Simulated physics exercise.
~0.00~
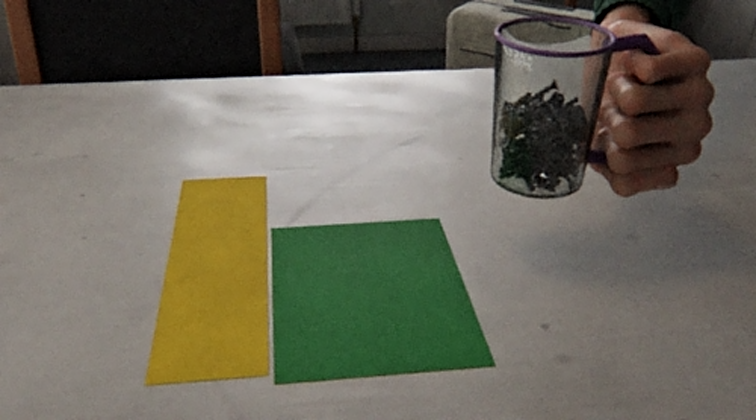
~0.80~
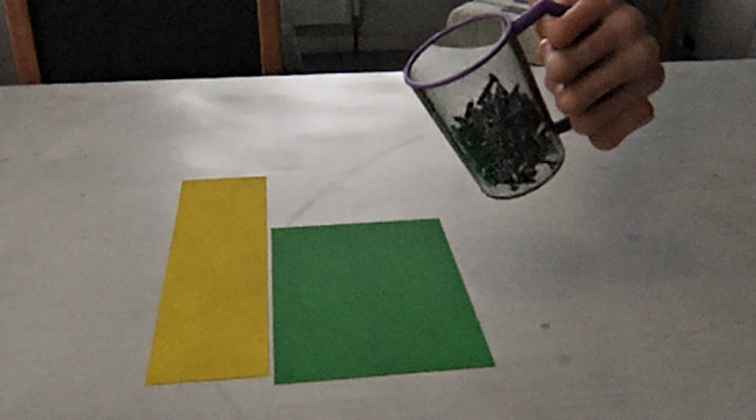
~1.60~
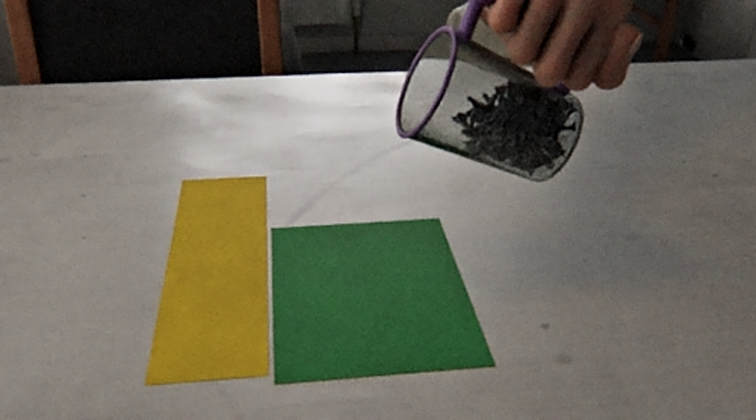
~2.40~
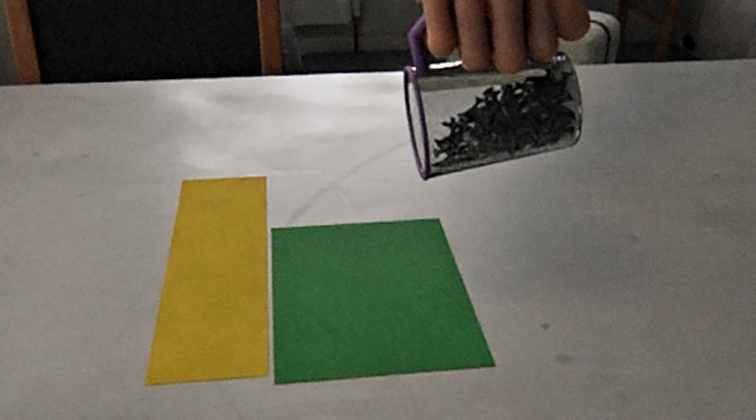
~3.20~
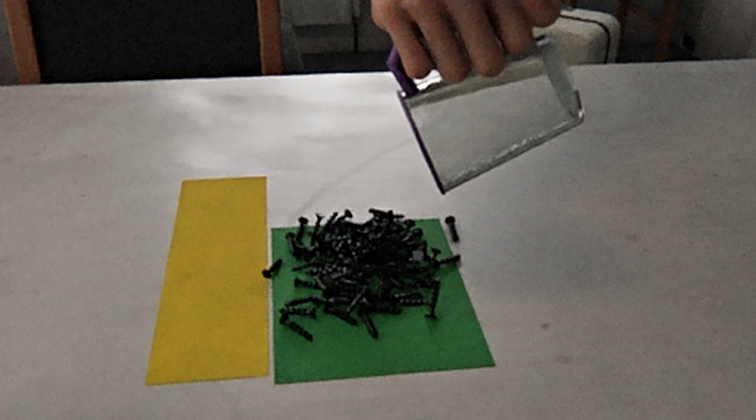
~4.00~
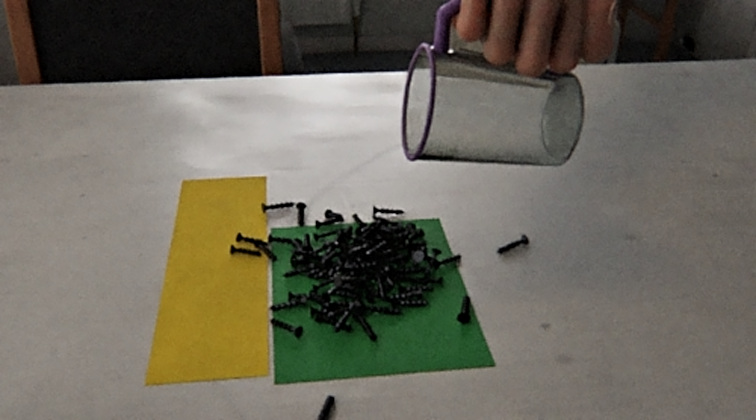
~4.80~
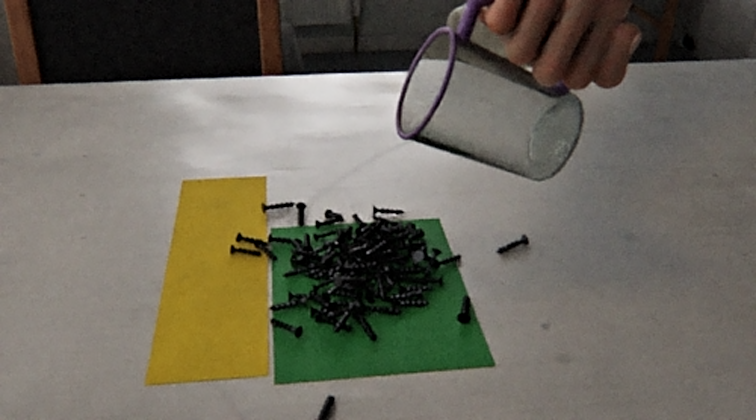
A hand tips a clear cup and pours black screws mostly onto the green mat.
